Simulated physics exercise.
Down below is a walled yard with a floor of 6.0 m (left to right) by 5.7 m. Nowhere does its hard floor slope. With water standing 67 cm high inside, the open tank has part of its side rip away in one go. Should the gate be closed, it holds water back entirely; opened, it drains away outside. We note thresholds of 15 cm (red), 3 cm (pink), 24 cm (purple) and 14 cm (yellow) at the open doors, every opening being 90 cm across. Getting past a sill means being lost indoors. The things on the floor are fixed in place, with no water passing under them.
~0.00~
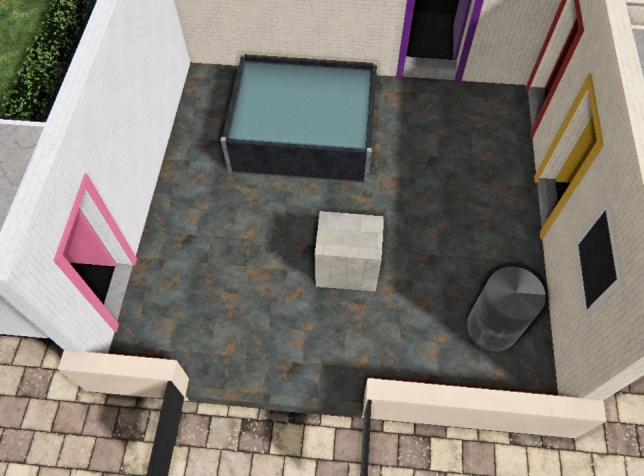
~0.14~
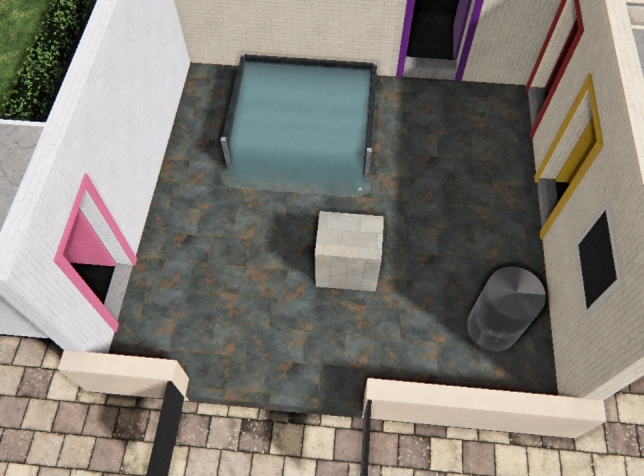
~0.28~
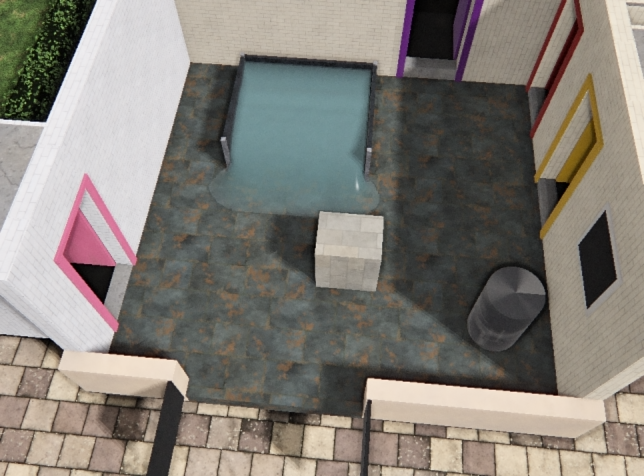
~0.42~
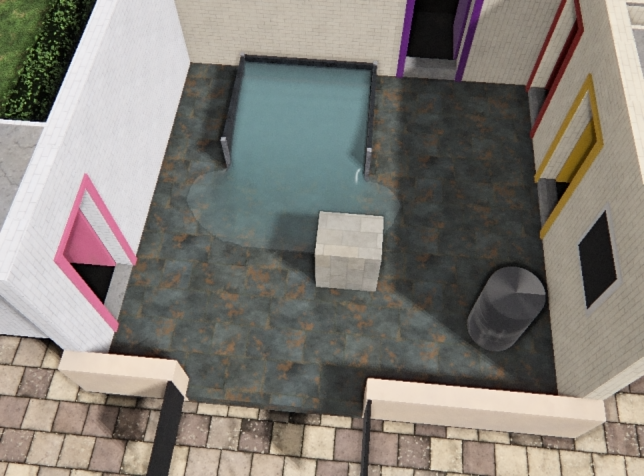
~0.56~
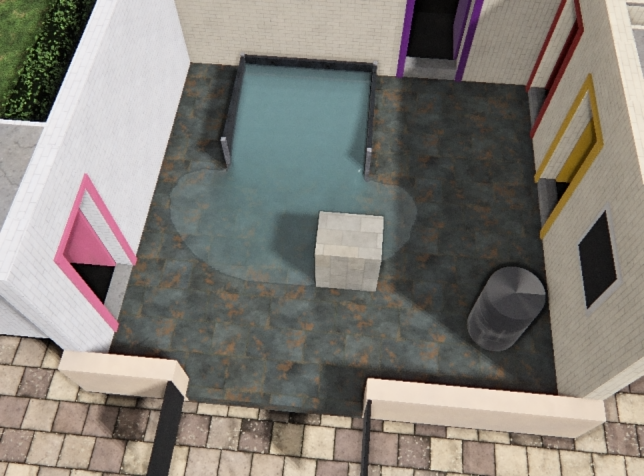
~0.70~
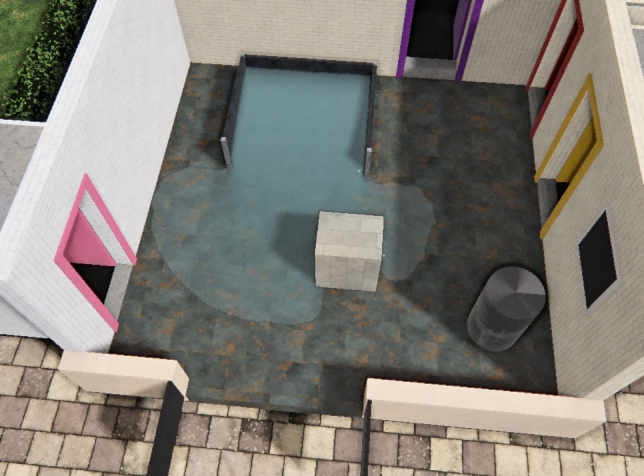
A large open tank of still water lost its front side, and the water poured onto the dark floor of the walled yard, spreading forward and sideways around a pale block in a widening sheet.
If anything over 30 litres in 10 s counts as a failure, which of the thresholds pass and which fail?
The red door passes. The pink door fails. The purple door passes. The yellow door passes.
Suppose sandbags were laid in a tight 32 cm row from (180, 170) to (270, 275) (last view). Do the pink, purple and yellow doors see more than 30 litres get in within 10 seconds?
Result - pink: No, not exceeded, purple: No, not exceeded, yellow: No, not exceeded.
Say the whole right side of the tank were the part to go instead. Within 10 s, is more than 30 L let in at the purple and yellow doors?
Door purple stays within, door yellow goes beyond.
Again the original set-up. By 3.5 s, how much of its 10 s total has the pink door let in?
I'd say close to 45 percent.
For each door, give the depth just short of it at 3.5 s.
In cm: Red 3, pink 15, purple 0, yellow 10.
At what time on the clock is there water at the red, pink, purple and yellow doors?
So, red at 3.2 s, then pink at 1.1 s, purple at 5.0 s, and yellow at 2.2 s.
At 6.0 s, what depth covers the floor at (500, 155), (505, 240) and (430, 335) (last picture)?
4, 6 and 4 cm.
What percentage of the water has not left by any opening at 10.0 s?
Close to 46 in a hundred remains.
After 1.4 s water covers 45 % of the floor and is deepest (38 cm) near (324, 233); red door not reached, pink door 8 cm at the sill, 0 L in, purple door not reached, yellow door not reached.
After 2.2 s water covers 55 % of the floor and is deepest (36 cm) near (118, 371); red door not reached, pink door 9 cm at the sill, 16 L in, purple door not reached, yellow door 6 cm at the sill, 0 L in.
After 3.5 s water covers 65 % of the floor and is deepest (19 cm) near (132, 272); red door 3 cm at the sill, 0 L in, pink door 15 cm at the sill, 93 L in, purple door not reached, yellow door 10 cm at the sill, 0 L in.
After 6.0 s water covers 85 % of the floor and is deepest (8 cm) near (105, 369); red door 6 cm at the sill, 0 L in, pink door 8 cm at the sill, 180 L in, purple door 4 cm at the sill, 0 L in, yellow door 5 cm at the sill, 0 L in.
After 10.0 s water covers 95 % of the floor and is deepest (8 cm) near (299, 87); red door 4 cm at the sill, 0 L in, pink door 5 cm at the sill, 201 L in, purple door 3 cm at the sill, 0 L in, yellow door 3 cm at the sill, 0 L in.
